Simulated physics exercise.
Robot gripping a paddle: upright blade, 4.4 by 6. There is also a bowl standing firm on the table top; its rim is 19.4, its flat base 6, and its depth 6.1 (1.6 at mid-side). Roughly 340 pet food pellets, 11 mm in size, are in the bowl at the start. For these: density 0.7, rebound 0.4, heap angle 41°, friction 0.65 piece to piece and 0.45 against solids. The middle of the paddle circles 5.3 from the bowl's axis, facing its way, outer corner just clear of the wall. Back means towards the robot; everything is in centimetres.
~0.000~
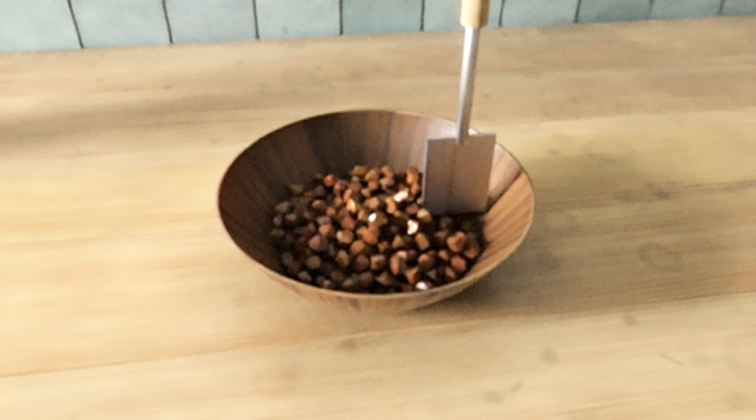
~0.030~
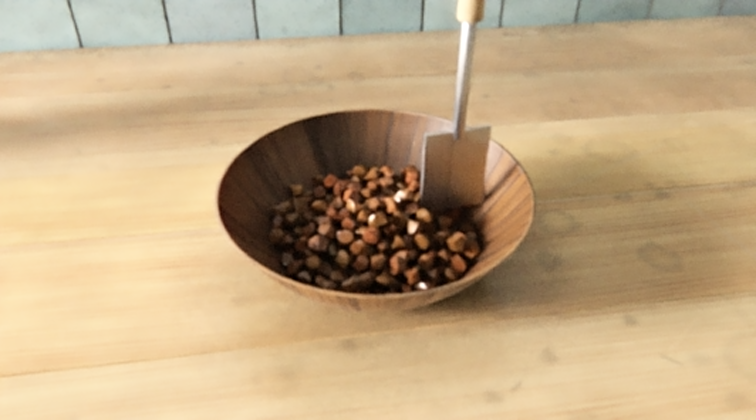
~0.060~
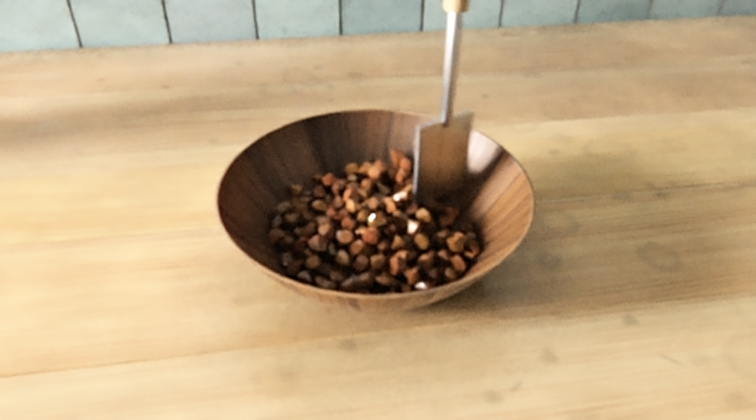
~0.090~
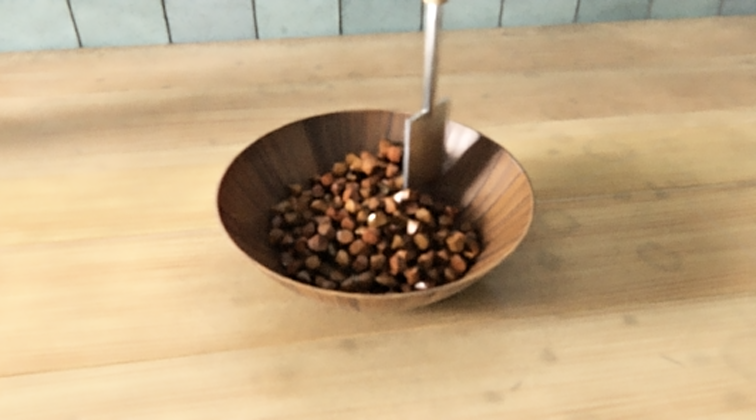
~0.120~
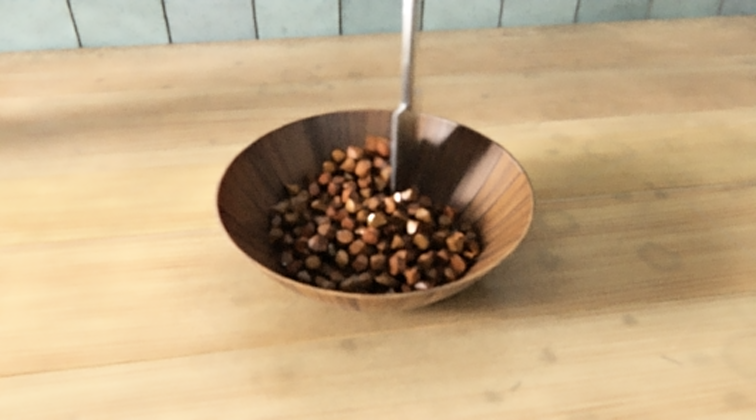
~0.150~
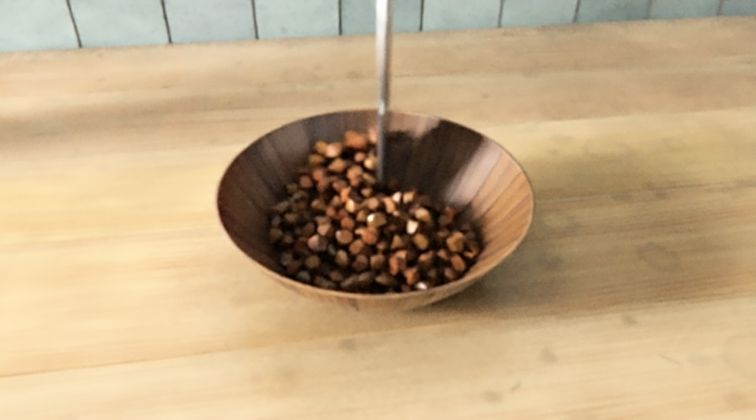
Upright metal paddle sweeping leftward along the back of a wooden bowl, turning edge-on and pushing small brown pellets into a heap.
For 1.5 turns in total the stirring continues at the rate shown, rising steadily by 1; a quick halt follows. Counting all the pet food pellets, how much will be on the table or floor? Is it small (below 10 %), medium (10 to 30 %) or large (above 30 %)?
It is small.
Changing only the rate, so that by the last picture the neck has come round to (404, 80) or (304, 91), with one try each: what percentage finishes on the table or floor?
Roughly 5 per cent on the first try and 20 per cent on the second.
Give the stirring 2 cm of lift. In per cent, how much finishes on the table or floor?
Around 5 percent of it.
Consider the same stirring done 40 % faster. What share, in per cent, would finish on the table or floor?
15 %.
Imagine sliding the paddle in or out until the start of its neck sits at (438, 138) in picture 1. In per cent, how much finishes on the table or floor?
Roughly 10 per cent.
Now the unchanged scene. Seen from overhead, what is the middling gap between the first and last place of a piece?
Some 1 cm.
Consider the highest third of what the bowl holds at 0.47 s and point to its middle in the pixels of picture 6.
I'd point to somewhere close to (383, 246).
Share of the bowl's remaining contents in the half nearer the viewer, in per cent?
Close to 55 in a hundred.
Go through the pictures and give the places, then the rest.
The paddle neck at (464, 114), 0° round; upper third of the load around (375, 214), from x 280 to 470, top at y 170; 341 in the bowl, in the first frame.
The paddle neck at (461, 108), 7° round; upper third of the load around (375, 214), from x 280 to 470, top at y 170, in the second frame.
The paddle neck at (448, 97), 23° round; upper third of the load around (377, 209), from x 280 to 470, top at y 155, in the third frame.
The paddle neck at (430, 87), 40° round; upper third of the load around (369, 209), from x 275 to 470, top at y 145, in the fourth frame.
The paddle neck at (408, 81), 58° round; upper third of the load around (366, 209), from x 275 to 470, top at y 140, in the fifth frame.
The paddle neck at (384, 77), 75° round; upper third of the load around (356, 207), from x 275 to 470, top at y 135; 341 in the bowl, in the sixth frame.
After 0.47 s, 256° round, highest piece 8 above the table; 327 in the bowl, 10 on the table or floor, 4 in flight or on the tool.
After 0.78 s, 78° round, highest piece 7 above the table; 319 in the bowl, 21 on the table or floor, 1 in flight or on the tool.
After 1.14 s, 180° round, highest piece 5 above the table; 318 in the bowl, 23 on the table or floor.
After 1.84 s, 180° round, highest piece 5 above the table; 318 in the bowl, 23 on the table or floor.
In the end, 318 in the bowl, 23 on the table or floor. That is 7 % on the table or floor.
